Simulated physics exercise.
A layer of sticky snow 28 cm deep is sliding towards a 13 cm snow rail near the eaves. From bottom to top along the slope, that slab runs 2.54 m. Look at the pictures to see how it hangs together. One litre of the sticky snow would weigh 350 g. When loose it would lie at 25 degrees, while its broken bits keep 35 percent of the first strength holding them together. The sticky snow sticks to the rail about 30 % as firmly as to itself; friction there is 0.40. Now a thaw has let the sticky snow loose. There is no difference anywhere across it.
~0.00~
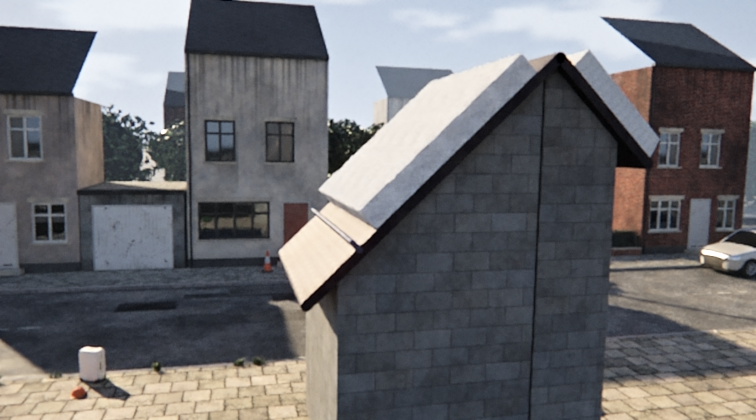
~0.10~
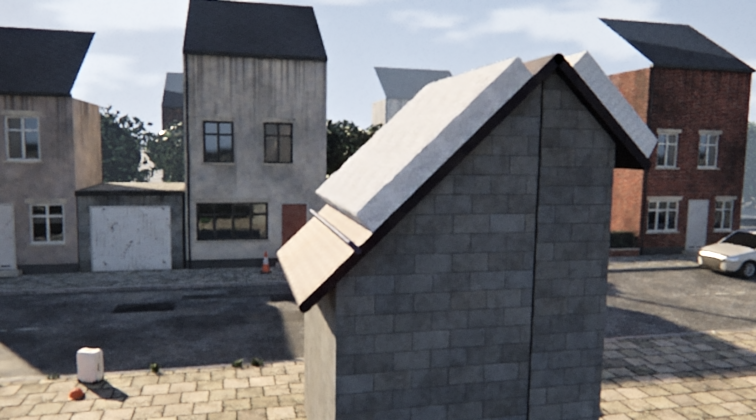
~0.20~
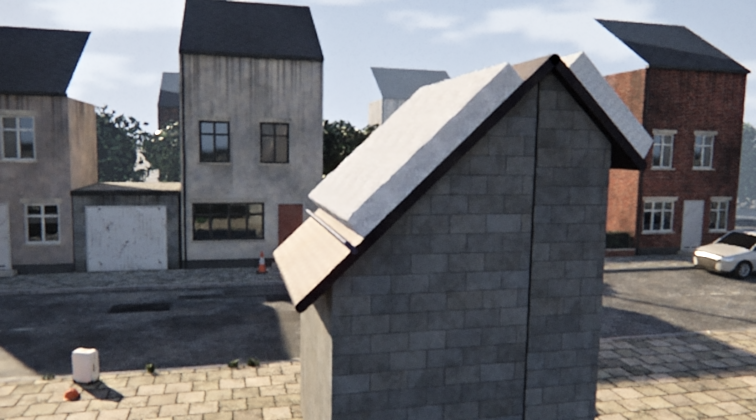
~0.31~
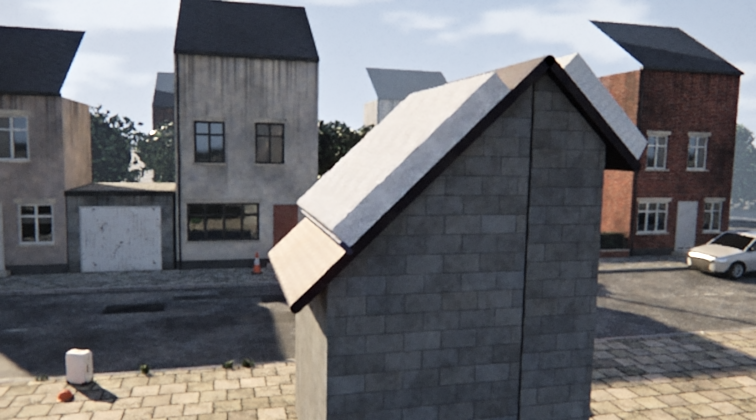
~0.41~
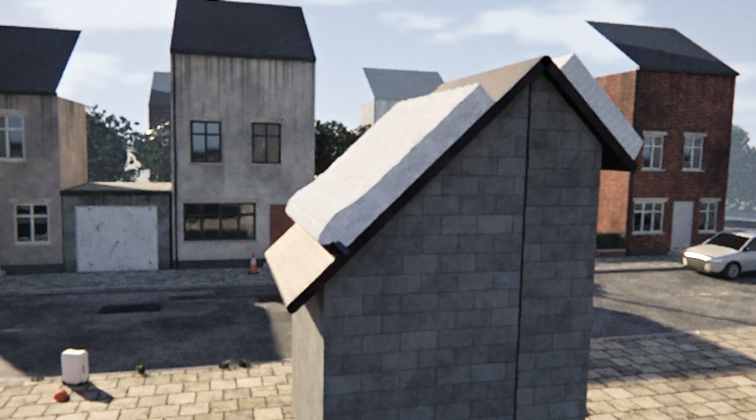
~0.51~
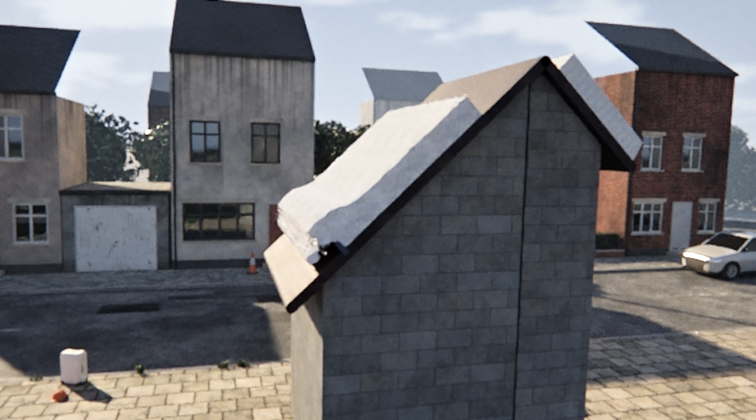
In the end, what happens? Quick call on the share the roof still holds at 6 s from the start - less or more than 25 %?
Less, I would say.
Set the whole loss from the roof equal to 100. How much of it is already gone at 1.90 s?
It is about 90 %.
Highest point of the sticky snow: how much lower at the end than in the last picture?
Roughly 1.5 m.
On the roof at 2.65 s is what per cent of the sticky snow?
About 14 %.
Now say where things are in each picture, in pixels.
In the first frame, leading edge of the sticky snow at (361, 211).
In the second frame, leading edge of the sticky snow at (358, 214), its middle shifted 3.2 cm.
In the third frame, leading edge of the sticky snow at (348, 220), its middle shifted 12 cm.
In the fourth frame, leading edge of the sticky snow at (334, 230), its middle shifted 26 cm, 5 % of it past the rail, in one piece.
In the fifth frame, leading edge of the sticky snow at (318, 239), its middle shifted 43 cm, 10 % of it past the rail, cracking.
In the sixth frame, leading edge of the sticky snow at (306, 241), its middle shifted 63 cm, 19 % of it past the rail, cracking.
After 1.14 s, 49 % of the snow is on the roof.
After 1.90 s, 19 % of the snow is on the roof.
After 2.65 s, 15 % of the snow is on the roof.
After 3.40 s, 15 % of the snow is on the roof.
After 6.00 s, at the end, 7 % of the snow is on the roof.
